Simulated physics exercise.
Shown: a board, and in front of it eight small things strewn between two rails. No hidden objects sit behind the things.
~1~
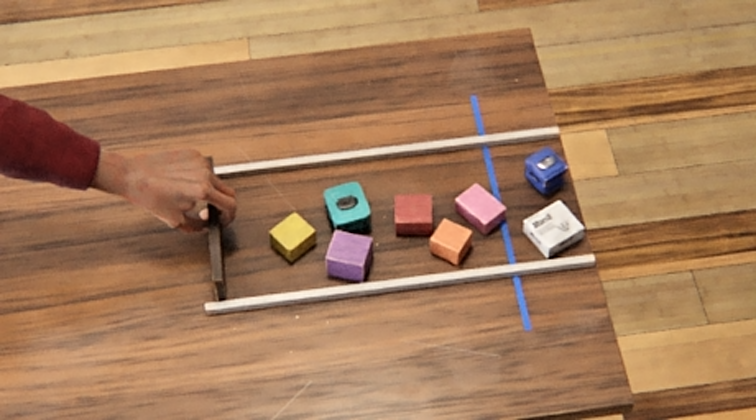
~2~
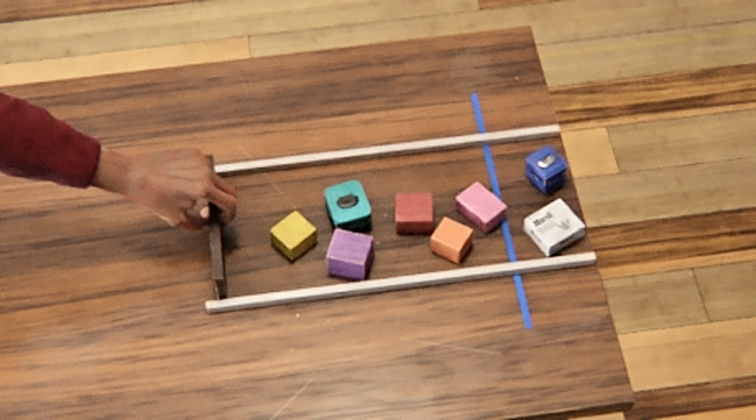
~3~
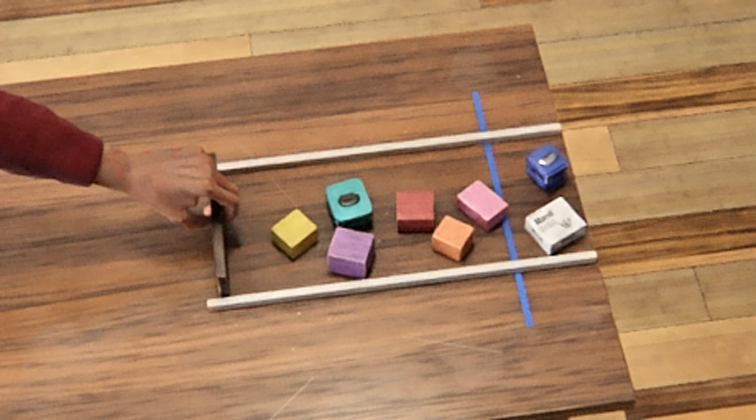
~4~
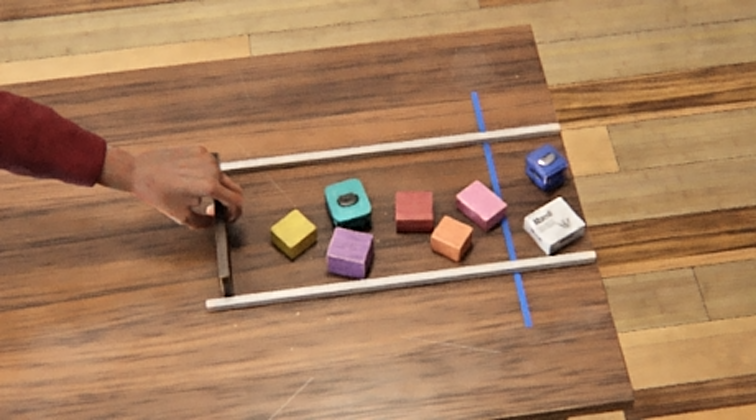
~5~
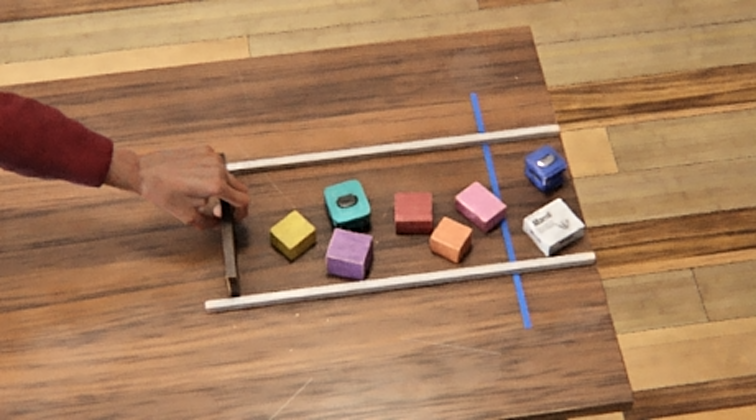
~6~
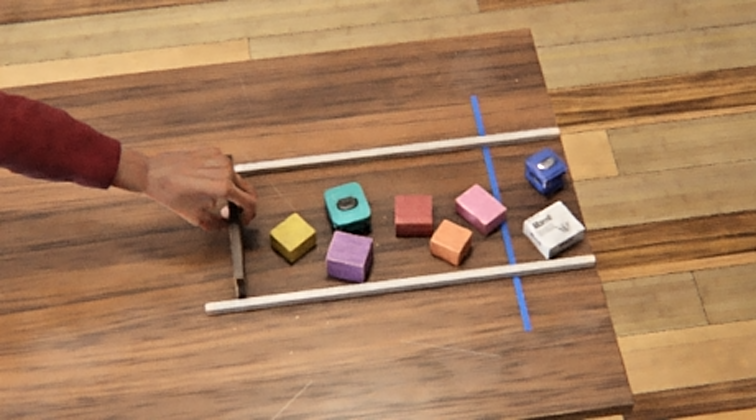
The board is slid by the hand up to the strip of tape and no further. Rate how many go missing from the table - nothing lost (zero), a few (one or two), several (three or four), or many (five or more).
A few, one or two.
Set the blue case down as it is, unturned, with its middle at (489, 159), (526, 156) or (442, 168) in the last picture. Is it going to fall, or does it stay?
Try one: It is still there. Try two: It is still there. Try three: It is still there.
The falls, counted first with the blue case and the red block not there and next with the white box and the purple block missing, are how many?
Well, the first time you'd get 1, and the next time 1.
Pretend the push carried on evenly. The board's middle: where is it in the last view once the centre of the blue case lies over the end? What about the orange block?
Middle: Roughly (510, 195); roughly (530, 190).
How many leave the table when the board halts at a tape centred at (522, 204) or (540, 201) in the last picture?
That would be 3, then 5.
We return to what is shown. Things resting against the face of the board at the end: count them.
The count is 3.
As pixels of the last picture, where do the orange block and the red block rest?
In the last picture the orange block sits around (559, 240) and the red block around (556, 206).
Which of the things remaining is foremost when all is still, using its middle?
That's the blue case.
Early on, none off yet; blue case at rest near (545, 172); white box at rest near (554, 230); pink block at rest near (481, 210).
A while later, none off yet; blue case at rest near (545, 172); white box at rest near (554, 230); pink block travelled a little near (493, 209).
Further along, none off yet; blue case travelled a little near (557, 167); white box travelled a little near (568, 238); pink block travelled well along near (552, 204).
Finally, the number that fall off is one or two; lost, pink block and white box.
